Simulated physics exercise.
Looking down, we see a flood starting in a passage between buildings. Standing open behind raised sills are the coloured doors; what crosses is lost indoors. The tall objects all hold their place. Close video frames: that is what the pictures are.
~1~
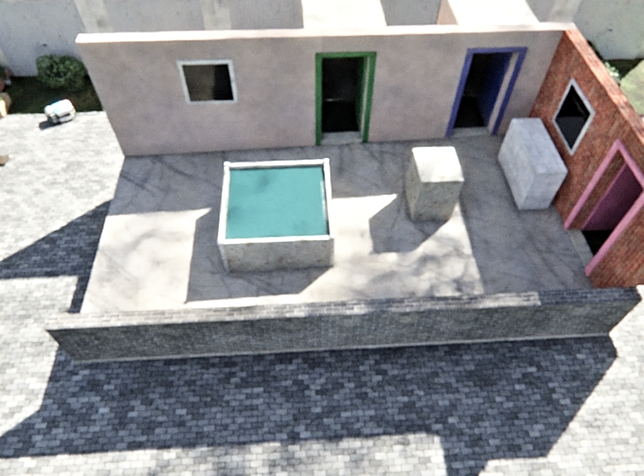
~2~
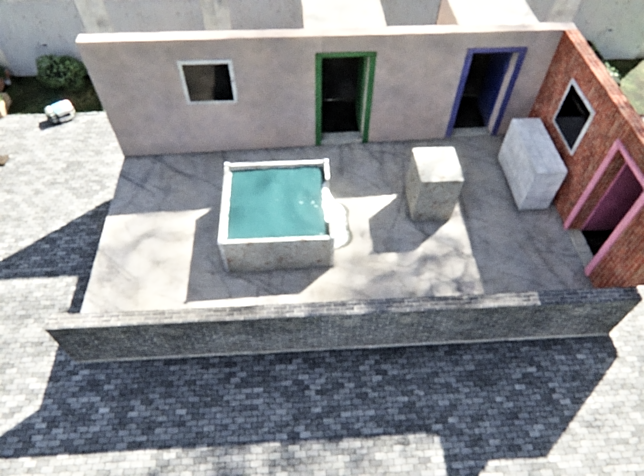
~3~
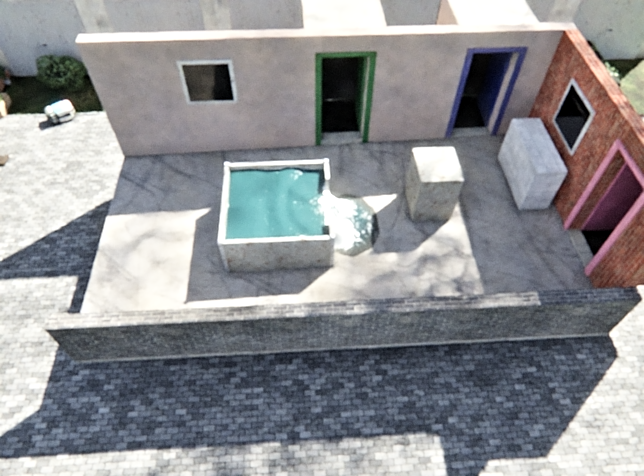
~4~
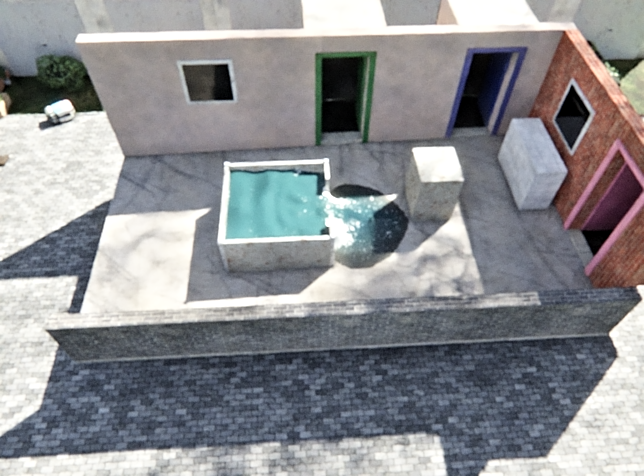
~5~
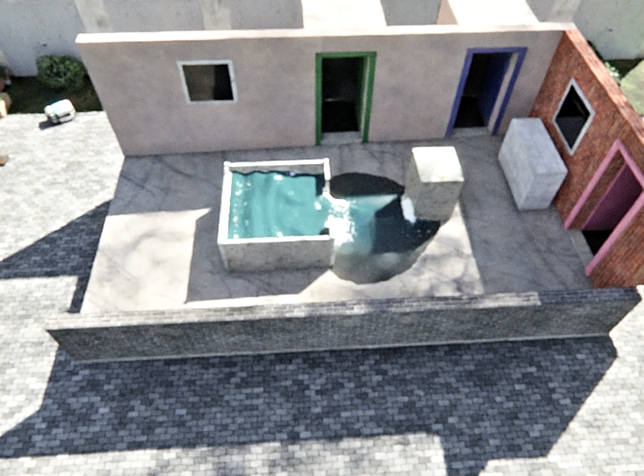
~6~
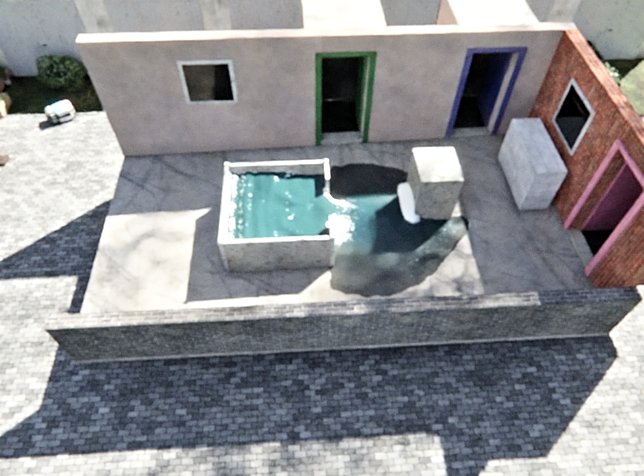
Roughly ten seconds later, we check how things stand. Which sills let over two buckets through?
One by one: The pink door is going to be over the line; the blue door is going to be over the line; the green door is going to be at or under the line.
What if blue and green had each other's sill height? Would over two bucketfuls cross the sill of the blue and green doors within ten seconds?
Outcome - blue door comes in low; green door comes in high.
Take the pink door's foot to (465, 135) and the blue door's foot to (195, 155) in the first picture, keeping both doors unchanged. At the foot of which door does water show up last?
My answer is the door marked blue.
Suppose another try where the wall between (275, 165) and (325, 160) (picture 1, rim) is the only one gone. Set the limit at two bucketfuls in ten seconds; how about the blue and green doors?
Door by door - blue exceeds it; green exceeds it.
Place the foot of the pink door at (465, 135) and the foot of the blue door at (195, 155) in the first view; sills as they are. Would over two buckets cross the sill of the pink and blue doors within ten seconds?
Then pink door overshoots and blue door comes up short.
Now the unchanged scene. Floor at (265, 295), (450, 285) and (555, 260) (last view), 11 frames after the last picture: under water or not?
Result, in order: Unflooded / waterlogged / waterlogged.
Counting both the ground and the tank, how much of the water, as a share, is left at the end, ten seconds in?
I'd estimate close to 78 per cent.
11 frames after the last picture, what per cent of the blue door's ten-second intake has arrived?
Roughly 0 per cent.
A moment on, water covers 30 % of the floor; the pink door wet at the sill, nothing in, the blue door not reached, the green door not reached.
Next, water covers 40 % of the floor; the pink door over two buckets in, the blue door wet at the sill, nothing in, the green door wet at the sill, nothing in.
Then, water covers 55 % of the floor; the pink door over two buckets in, the blue door under two buckets in, the green door under two buckets in.
Later, water covers 80 % of the floor; the pink door far over two buckets in, the blue door over two buckets in, the green door under two buckets in.
In the end, water covers 95 % of the floor; the pink door far over two buckets in, the blue door over two buckets in, the green door under two buckets in.
